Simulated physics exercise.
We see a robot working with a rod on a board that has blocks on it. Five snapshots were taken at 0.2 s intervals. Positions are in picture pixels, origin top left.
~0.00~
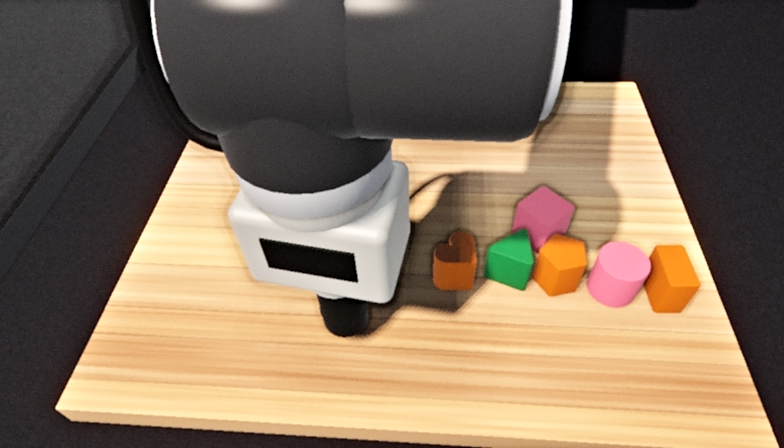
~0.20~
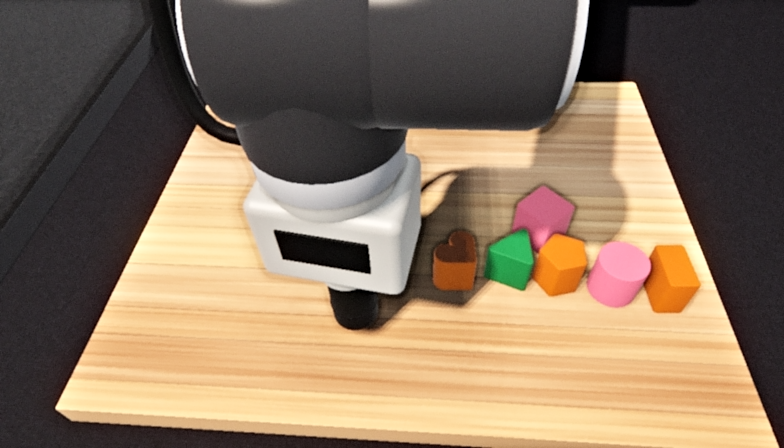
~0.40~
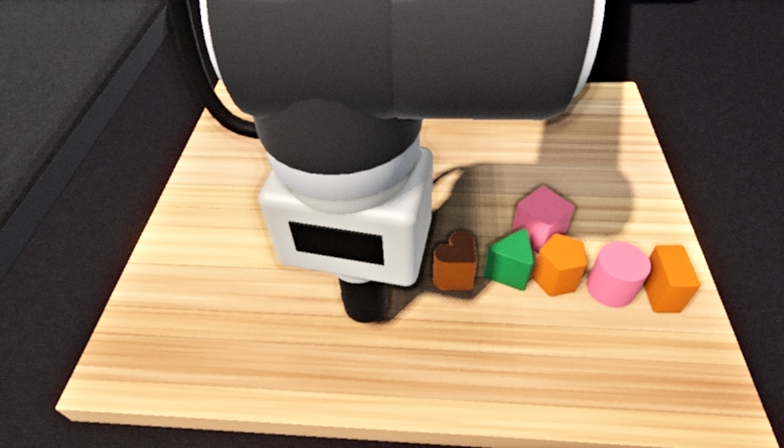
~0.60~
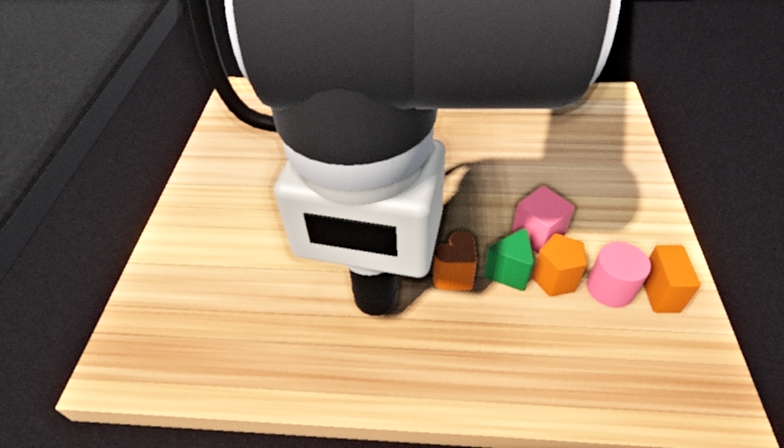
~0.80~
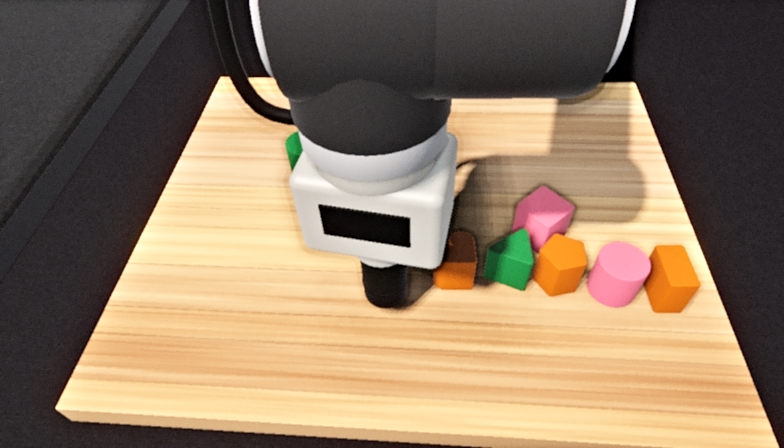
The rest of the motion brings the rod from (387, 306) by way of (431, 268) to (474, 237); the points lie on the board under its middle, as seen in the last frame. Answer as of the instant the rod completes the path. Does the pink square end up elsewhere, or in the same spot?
Left where it is.
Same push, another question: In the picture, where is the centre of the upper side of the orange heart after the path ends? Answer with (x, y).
In the picture, it is at (502, 237).
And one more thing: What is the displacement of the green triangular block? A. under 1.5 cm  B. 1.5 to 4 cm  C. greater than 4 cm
Answer: B.
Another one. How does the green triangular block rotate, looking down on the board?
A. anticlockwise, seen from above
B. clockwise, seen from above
A
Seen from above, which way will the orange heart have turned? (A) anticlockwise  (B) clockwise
Correct choice: B.
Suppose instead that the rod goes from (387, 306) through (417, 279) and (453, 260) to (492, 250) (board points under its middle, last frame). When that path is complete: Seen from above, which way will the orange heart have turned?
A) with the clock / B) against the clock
Option A.
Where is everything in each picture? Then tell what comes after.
In the first frame, tip of the rod (346, 319), middles of tops, orange heart (458, 249), green triangular block (515, 246), pink square (546, 205), orange pentagonal block (565, 251).
In the second frame, rod (356, 312), nothing pushed.
In the third frame, rod (366, 305), nothing pushed.
In the fourth frame, rod (376, 299), nothing pushed.
In the fifth frame, rod (386, 292), orange heart (458, 249), green triangular block (515, 246), pink square (546, 205), orange pentagonal block (565, 251).
What follows on the original path. One third of the way, rod (418, 264); orange heart (463, 247).
Two thirds of the way, rod (447, 242); orange heart (491, 242), turned 45° clockwise; green triangular block (530, 248), turned 15° anticlockwise; orange pentagonal block (571, 251).
At the end, rod (476, 221); orange heart (502, 237), turned 100° clockwise; green triangular block (538, 255), turned 30° anticlockwise; pink square unmoved; orange pentagonal block (577, 251).
